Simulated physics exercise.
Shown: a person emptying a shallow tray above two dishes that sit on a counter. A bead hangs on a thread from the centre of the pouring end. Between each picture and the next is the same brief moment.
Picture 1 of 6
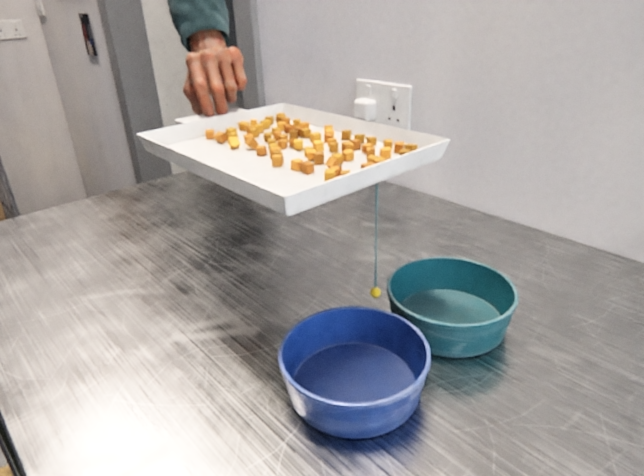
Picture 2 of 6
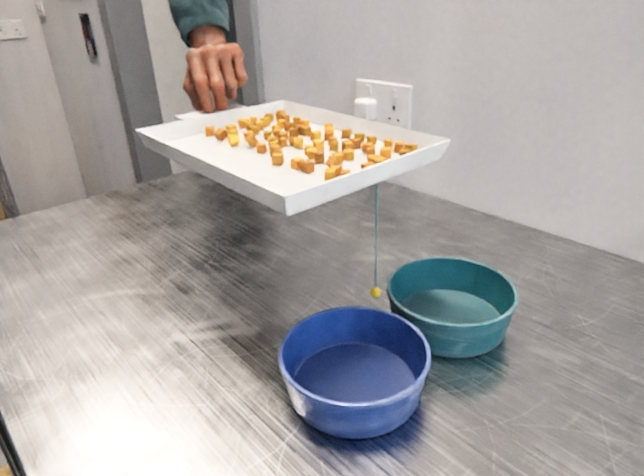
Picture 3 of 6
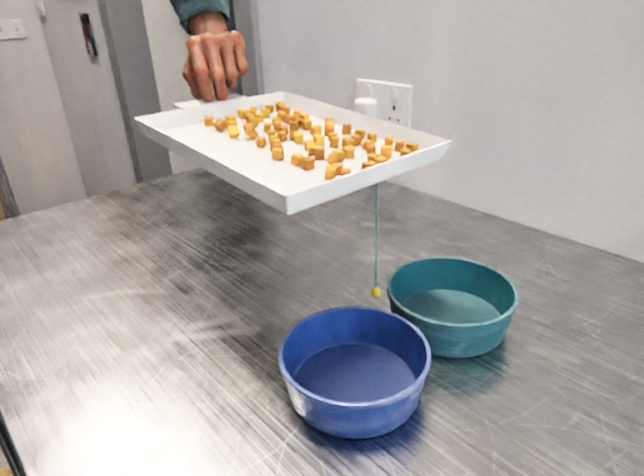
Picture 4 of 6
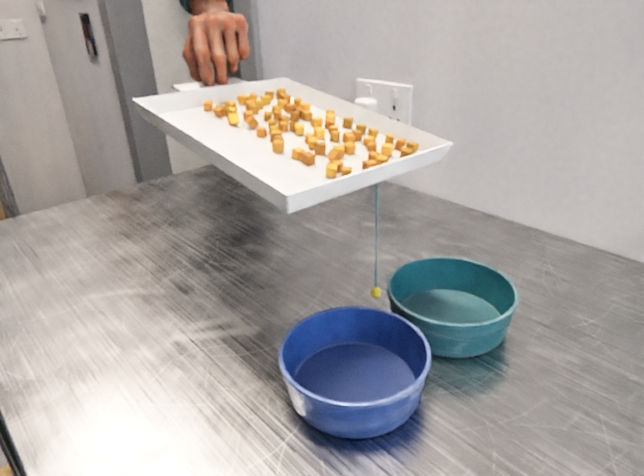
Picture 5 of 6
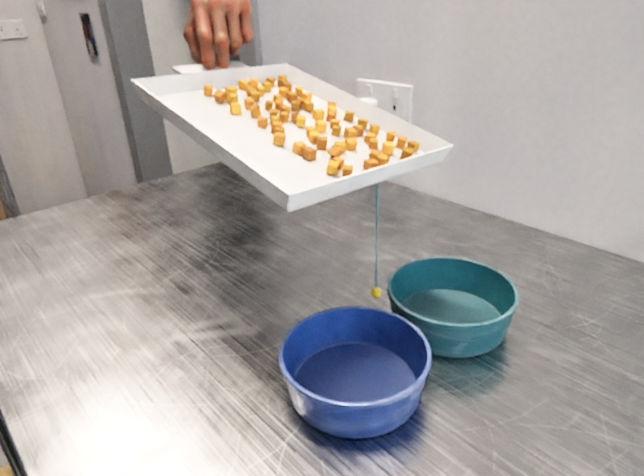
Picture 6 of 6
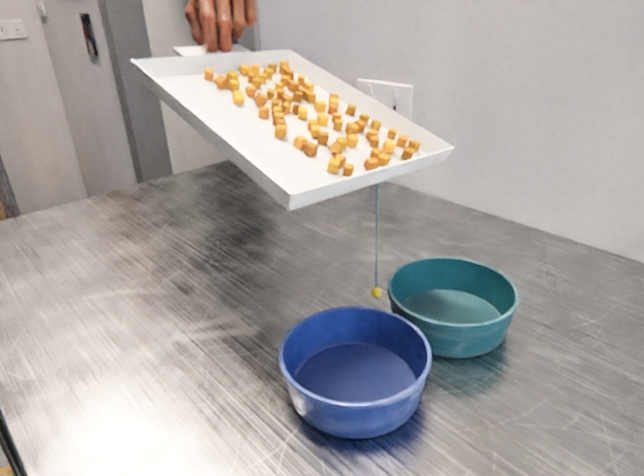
A hand raised the back of a white tray of small golden cubes above a blue dish and a teal one, tilting it gradually steeper, its front edge dipping slightly toward the right corner.
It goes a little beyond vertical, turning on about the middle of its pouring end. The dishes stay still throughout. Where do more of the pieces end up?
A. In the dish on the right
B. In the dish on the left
The answer is A.
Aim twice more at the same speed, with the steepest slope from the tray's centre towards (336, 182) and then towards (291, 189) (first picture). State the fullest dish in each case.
Well, the dish on the left side comes out on top first, and then the dish on the left side does.
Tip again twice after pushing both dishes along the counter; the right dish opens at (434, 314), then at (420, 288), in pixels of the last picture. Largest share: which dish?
First try: The rightmost dish. Second try: The rightmost dish.
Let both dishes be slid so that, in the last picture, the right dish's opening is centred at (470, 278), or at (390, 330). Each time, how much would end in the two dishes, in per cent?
Roughly 80% on the first try and 40% on the second.
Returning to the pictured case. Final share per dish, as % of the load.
Left 10 %, right 70 %.
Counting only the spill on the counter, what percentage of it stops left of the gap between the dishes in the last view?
0 %, near enough.
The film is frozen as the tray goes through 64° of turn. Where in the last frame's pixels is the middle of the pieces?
Roughly (406, 145).
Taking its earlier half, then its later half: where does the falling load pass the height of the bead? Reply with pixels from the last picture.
It goes through near (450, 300) first, then near (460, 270).
Shortly afterwards, tray tipped steeply; the whole lot on the tray.
Next, tray tipped past a quarter turn; all but a few on the tray; a little in the right dish; only a few outside both; only a few in the air.
Some moments later, tray tipped past a quarter turn; a little in the left dish; the bulk in the right dish; near a quarter outside both.
In the end, tray tipped past a quarter turn; a little in the left dish; the bulk in the right dish; near a quarter outside both.
